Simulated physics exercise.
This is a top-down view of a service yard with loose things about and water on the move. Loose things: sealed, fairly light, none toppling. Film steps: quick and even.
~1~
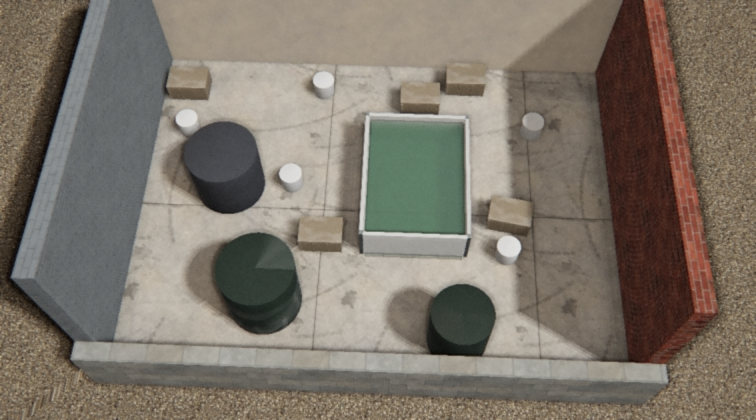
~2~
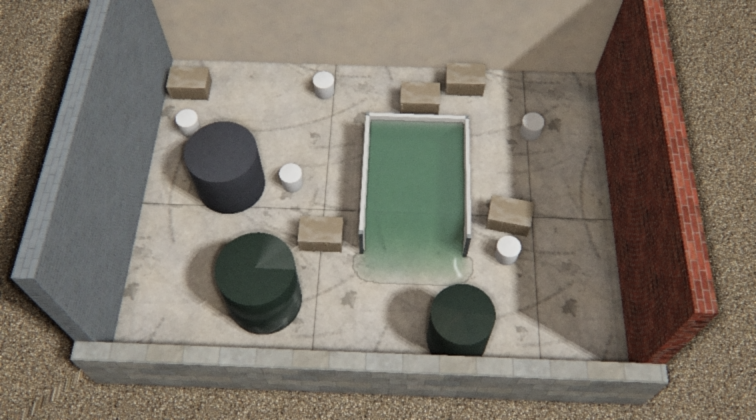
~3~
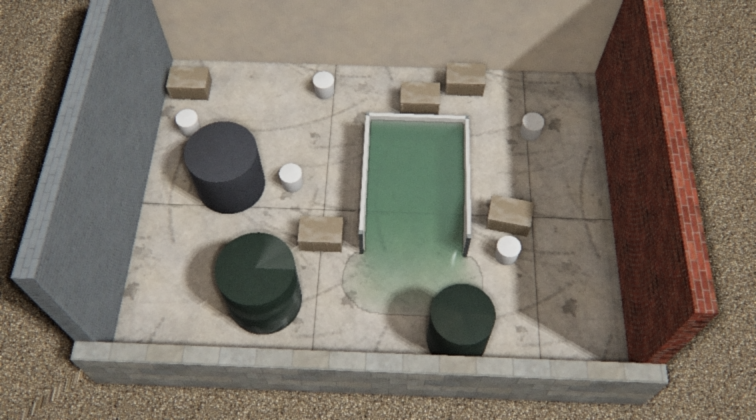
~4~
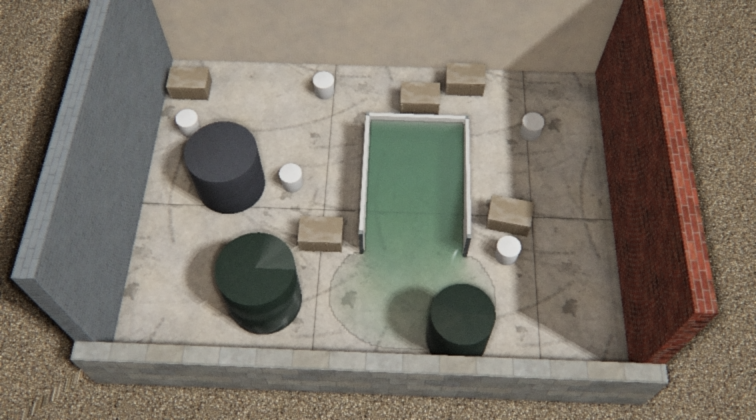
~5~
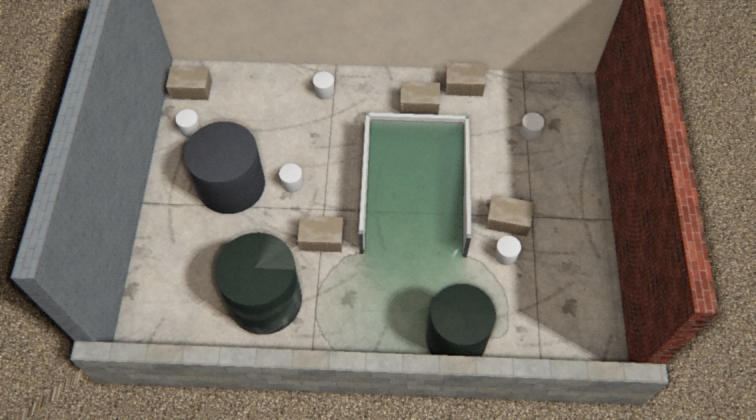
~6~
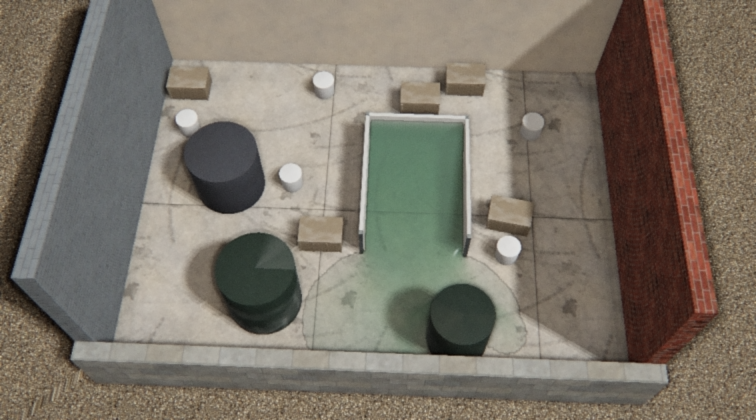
At first, green water sits inside a white-rimmed rectangular tank in a walled yard, among dark cylinders, tan blocks and small white pails. Then the tank's near side is gone and water pours onto the paving, spreading toward the low front wall and around a dark green cylinder, while the loose things stay put.
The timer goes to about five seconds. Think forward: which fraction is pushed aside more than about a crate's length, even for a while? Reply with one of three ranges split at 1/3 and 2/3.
Under 1/3.
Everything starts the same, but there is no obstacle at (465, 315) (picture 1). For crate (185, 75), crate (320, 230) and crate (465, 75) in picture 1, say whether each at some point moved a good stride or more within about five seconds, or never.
In order: Stayed put, got displaced, stayed put.
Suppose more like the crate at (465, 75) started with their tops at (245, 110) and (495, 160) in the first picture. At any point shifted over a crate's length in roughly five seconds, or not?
Copy 1: Stayed below the mark. Copy 2: Stayed below the mark.
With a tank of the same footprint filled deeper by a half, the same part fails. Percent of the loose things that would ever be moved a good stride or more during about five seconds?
Share moved: 50 in a hundred.
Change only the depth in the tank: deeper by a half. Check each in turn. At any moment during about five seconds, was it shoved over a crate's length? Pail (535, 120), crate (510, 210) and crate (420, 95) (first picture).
Going through them in turn, I'd say got there, then never got there, then never got there.
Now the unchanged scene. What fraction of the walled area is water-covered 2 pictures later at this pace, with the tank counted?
I'd call it close to 20 per cent.
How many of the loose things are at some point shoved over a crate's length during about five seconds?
So that is 3.
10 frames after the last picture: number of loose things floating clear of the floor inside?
By my tally, 0.
A moment on, 0 of 10 are well off their spots; 0 afloat.
Next, 0 of 10 are well off their spots; 0 afloat.
Later, 1 of 10 are well off their spots; 0 afloat.
In the end, 3 of 10 are well off their spots, and 3 have been at some point; 1 afloat.
